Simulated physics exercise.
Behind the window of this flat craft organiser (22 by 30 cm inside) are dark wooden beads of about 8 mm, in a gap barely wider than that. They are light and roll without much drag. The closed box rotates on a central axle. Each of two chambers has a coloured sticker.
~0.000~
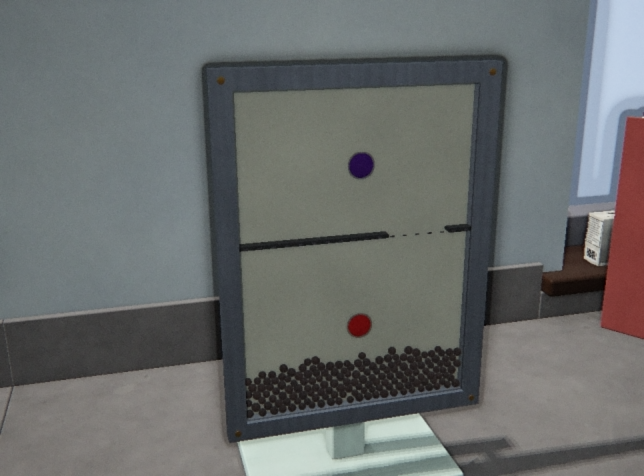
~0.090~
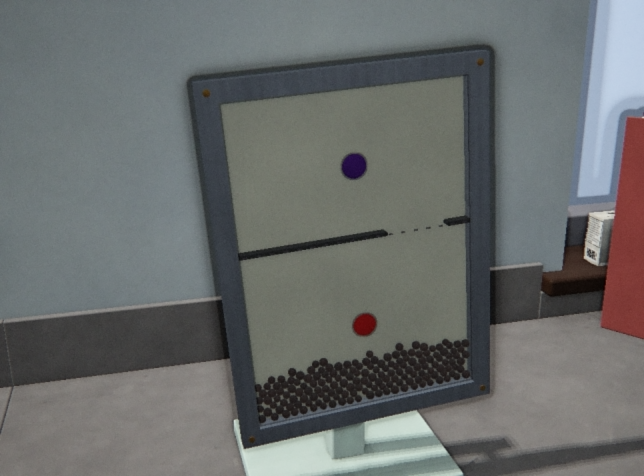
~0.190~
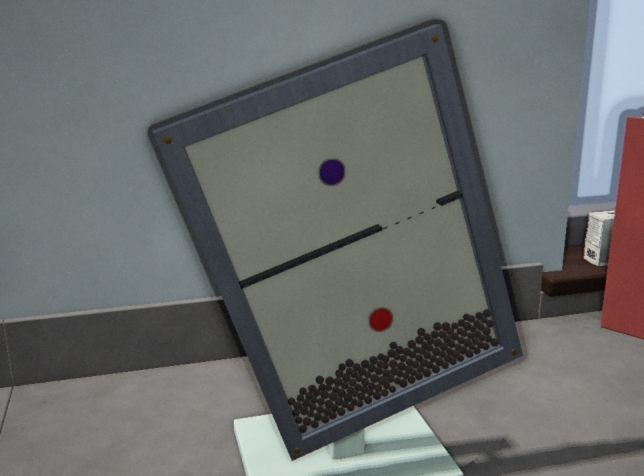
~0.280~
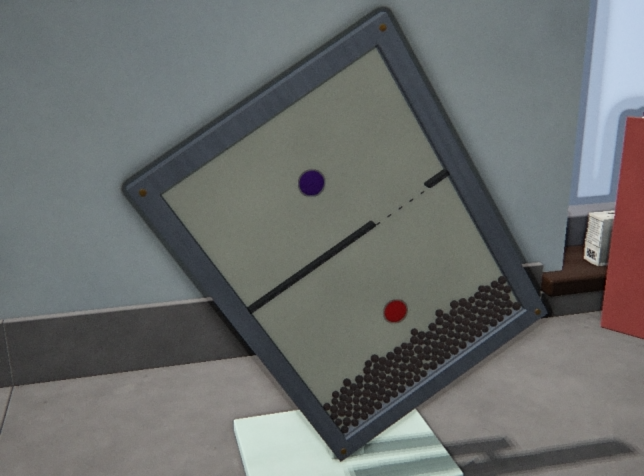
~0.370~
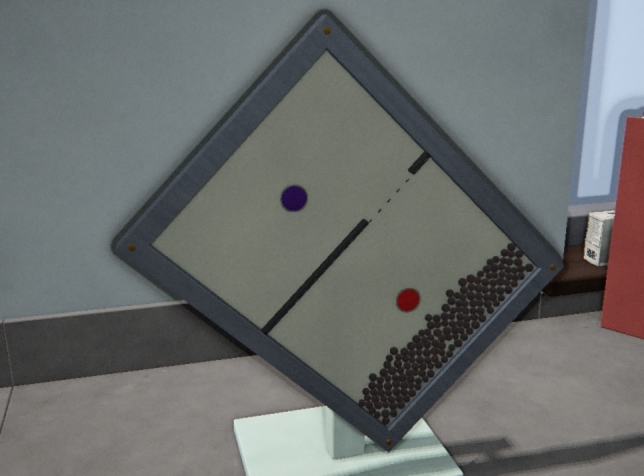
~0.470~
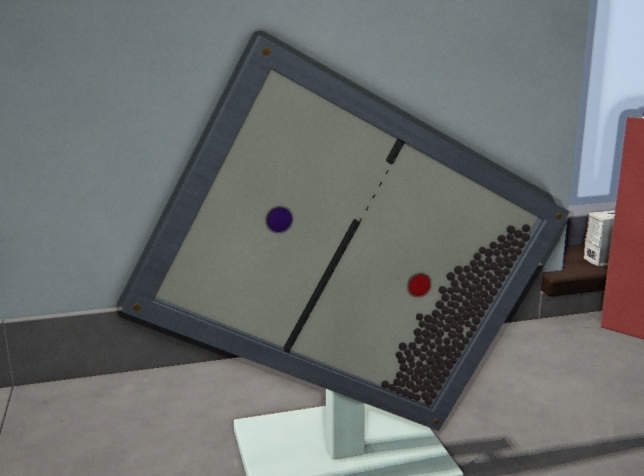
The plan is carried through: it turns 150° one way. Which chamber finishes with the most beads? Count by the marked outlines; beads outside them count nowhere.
The one marked red.
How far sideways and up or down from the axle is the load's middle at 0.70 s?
About 10 cm right and 5 cm below.
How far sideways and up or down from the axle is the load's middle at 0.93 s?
Some 10 cm right and 2 cm below.
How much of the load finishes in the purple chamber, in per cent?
Roughly 0 per cent.
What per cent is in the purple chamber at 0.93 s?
Some 0 per cent.
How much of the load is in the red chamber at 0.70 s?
Some 100 per cent.
After 0.70 s, it stands 95° anticlockwise; the beads' middle is 10 cm right of and 5 cm below the centre; red 100 %.
After 0.93 s, it stands 130° anticlockwise; the beads' middle is 10 cm right of and 2 cm below the centre; red 100 %.
After 1.13 s, it stands 150° anticlockwise; the beads' middle is 9 cm right of and 1 cm above the centre; red 100 %.
At rest by 2.6 s, it stands 150° anticlockwise; red 100 %, purple 0 %.
